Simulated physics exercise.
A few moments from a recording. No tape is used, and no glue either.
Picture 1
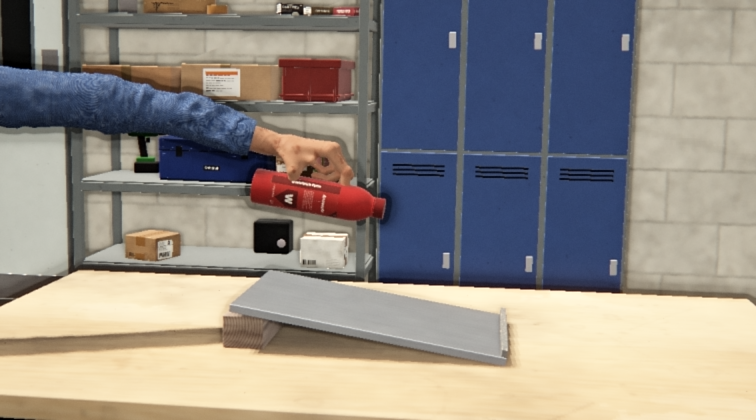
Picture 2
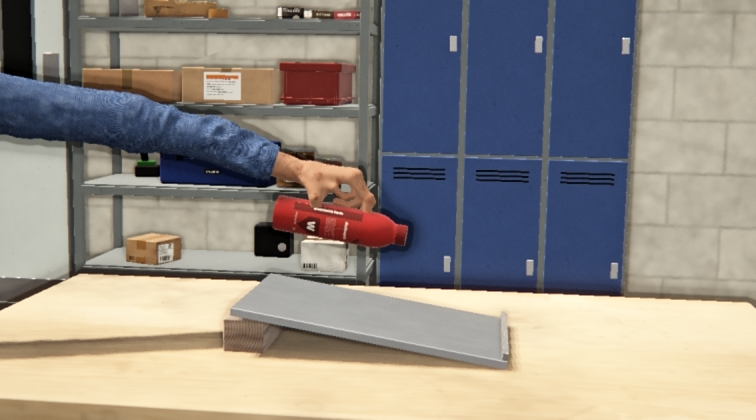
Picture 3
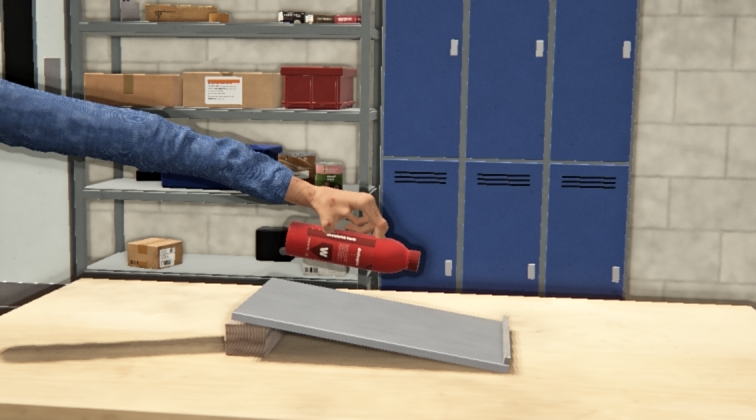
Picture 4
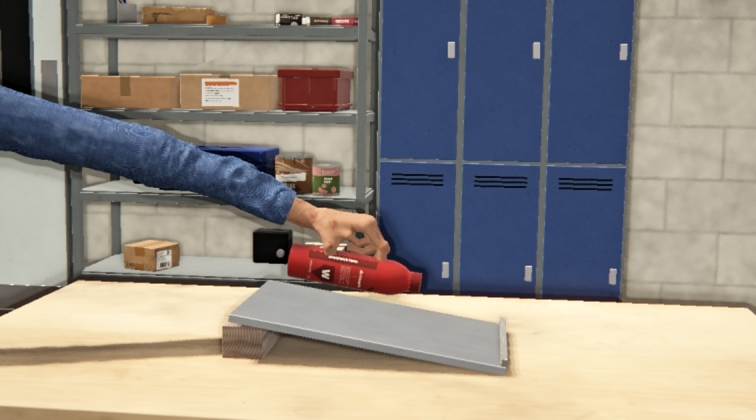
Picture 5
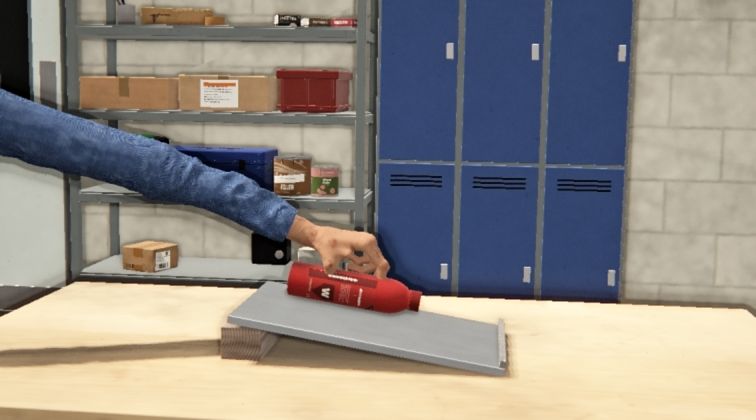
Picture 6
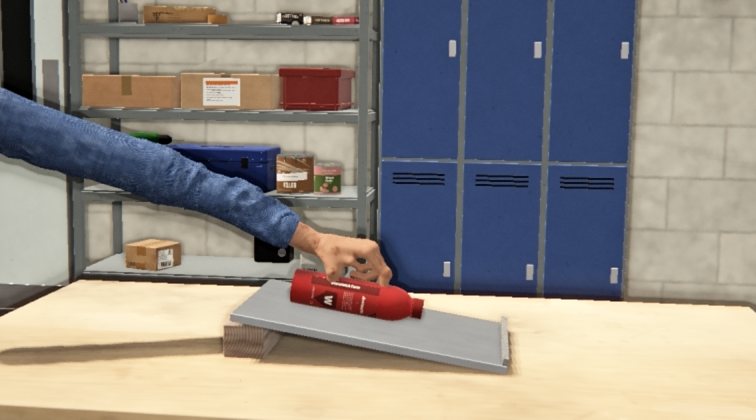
A red bottle held sideways by a hand is lowered onto a tilted gray board.
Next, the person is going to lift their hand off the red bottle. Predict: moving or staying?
It stays parked.
Then, 0.20 s later than the last frame, all is still.
Then, 0.50 s later than the last frame, red bottle resting near (358, 297).
When it is over, it is as before. End places, in pixels of the last picture, red bottle near (358, 297). The red bottle remains at rest.
